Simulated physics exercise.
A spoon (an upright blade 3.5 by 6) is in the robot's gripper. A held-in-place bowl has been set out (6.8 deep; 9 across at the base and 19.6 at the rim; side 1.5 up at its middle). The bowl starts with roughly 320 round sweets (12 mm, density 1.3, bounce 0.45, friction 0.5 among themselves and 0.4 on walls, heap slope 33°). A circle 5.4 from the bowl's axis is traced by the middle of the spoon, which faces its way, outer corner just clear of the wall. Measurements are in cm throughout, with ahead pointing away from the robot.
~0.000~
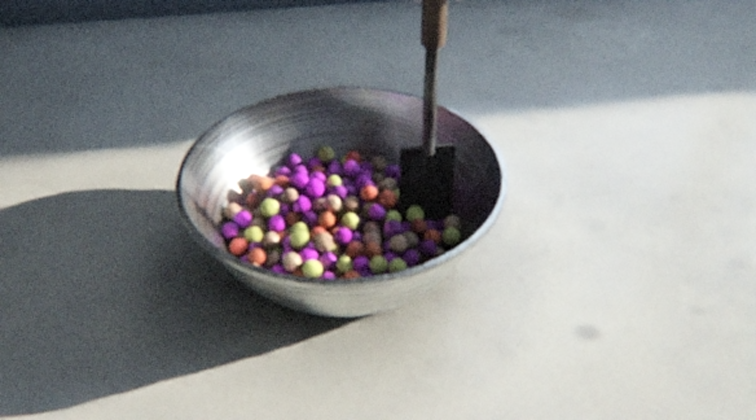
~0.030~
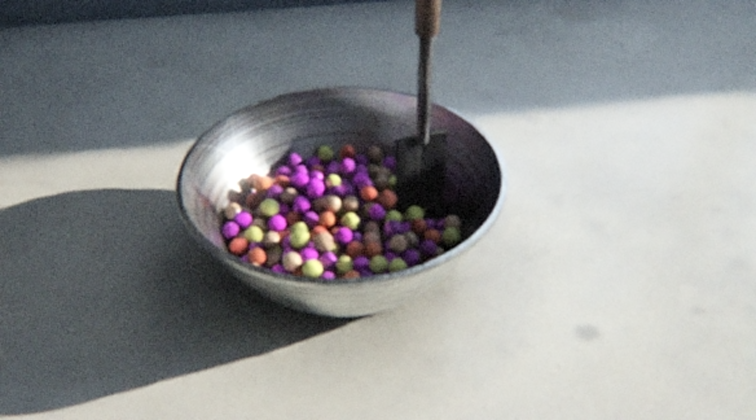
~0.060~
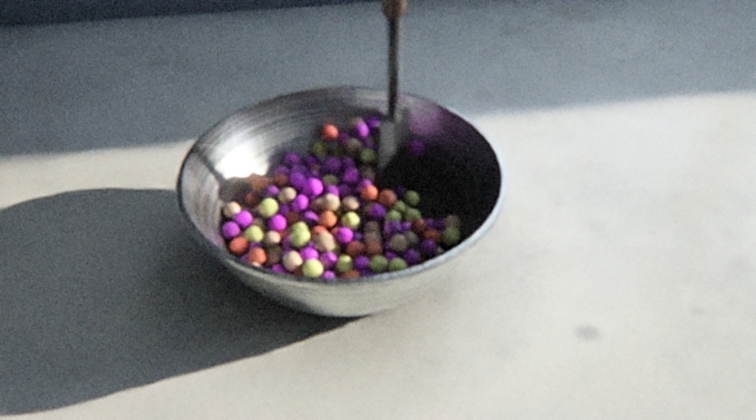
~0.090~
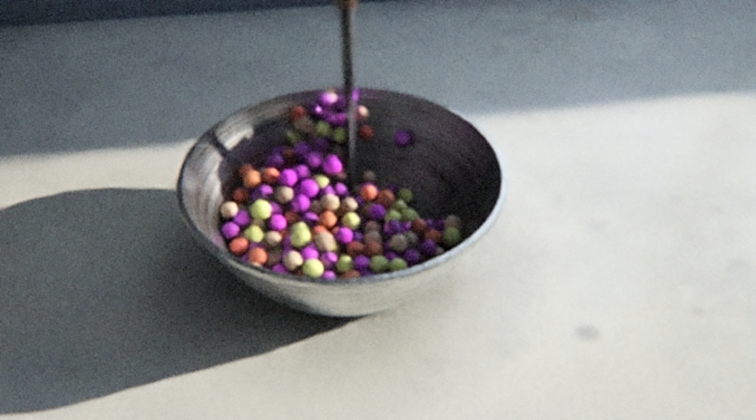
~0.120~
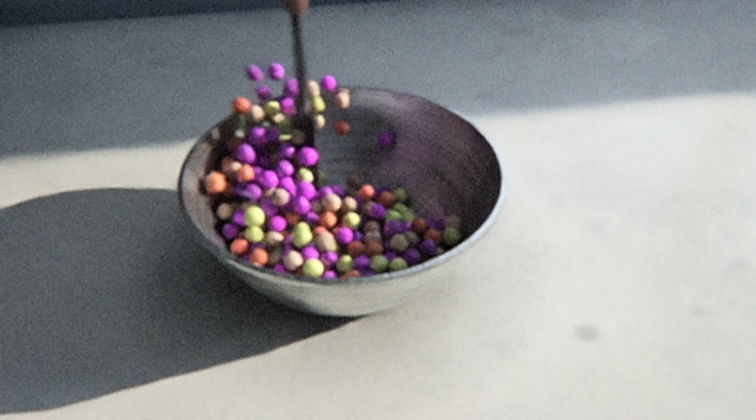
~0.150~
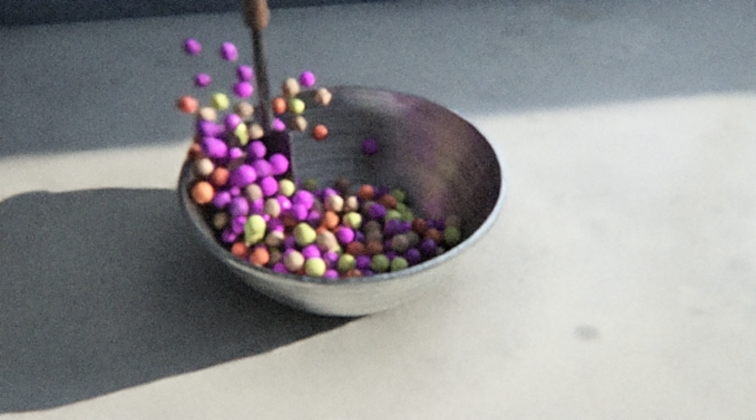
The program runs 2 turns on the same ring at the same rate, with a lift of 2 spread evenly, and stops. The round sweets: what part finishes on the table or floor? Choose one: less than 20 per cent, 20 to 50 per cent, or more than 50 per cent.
The share is 20 to 50 per cent.
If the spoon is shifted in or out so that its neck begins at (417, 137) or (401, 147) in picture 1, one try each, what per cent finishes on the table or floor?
About 30 and 15 per cent.
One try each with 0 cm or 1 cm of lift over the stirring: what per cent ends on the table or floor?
That gives about 45 per cent and 40 per cent, in order.
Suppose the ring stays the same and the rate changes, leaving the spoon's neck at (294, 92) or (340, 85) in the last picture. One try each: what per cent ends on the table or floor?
Some 20 and 10 %.
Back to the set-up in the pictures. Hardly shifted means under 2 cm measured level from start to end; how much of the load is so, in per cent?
Roughly 25 percent.
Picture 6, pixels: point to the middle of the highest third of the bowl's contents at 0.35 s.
Around pixel (427, 180).
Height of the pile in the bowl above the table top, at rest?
Roughly 4.5 cm.
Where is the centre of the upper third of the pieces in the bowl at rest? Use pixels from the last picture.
Close to (334, 206).
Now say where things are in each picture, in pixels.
The first picture shows spoon neck at (429, 126), 0° round; upper third of the load around (334, 219), from x 230 to 455, top at y 155; 321 in the bowl.
The second picture shows spoon neck at (423, 115), 13° round; upper third of the load around (334, 215), from x 230 to 455, top at y 155.
The third picture shows spoon neck at (393, 94), 45° round; upper third of the load around (331, 205), from x 230 to 455, top at y 125.
The fourth picture shows spoon neck at (349, 85), 78° round; upper third of the load around (318, 193), from x 230 to 455, top at y 100.
The fifth picture shows spoon neck at (302, 89), 112° round; upper third of the load around (286, 181), from x 215 to 455, top at y 70; 320 in the bowl, 1 in flight or on the tool.
The sixth picture shows spoon neck at (266, 106), 145° round; upper third of the load around (254, 189), from x 185 to 455, top at y 45; 313 in the bowl, 8 in flight or on the tool.
After 0.35 s, 6° round, highest piece 13 above the table; 248 in the bowl, 29 on the table or floor, 44 in flight or on the tool.
After 0.55 s, 227° round, highest piece 8 above the table; 230 in the bowl, 85 on the table or floor, 6 in flight or on the tool.
After 0.85 s, 0° round, highest piece 4 above the table; 229 in the bowl, 92 on the table or floor.
After 1.55 s, 0° round, highest piece 4 above the table; 229 in the bowl, 92 on the table or floor.
At rest, 229 in the bowl, 92 on the table or floor. That is 29 % on the table or floor.
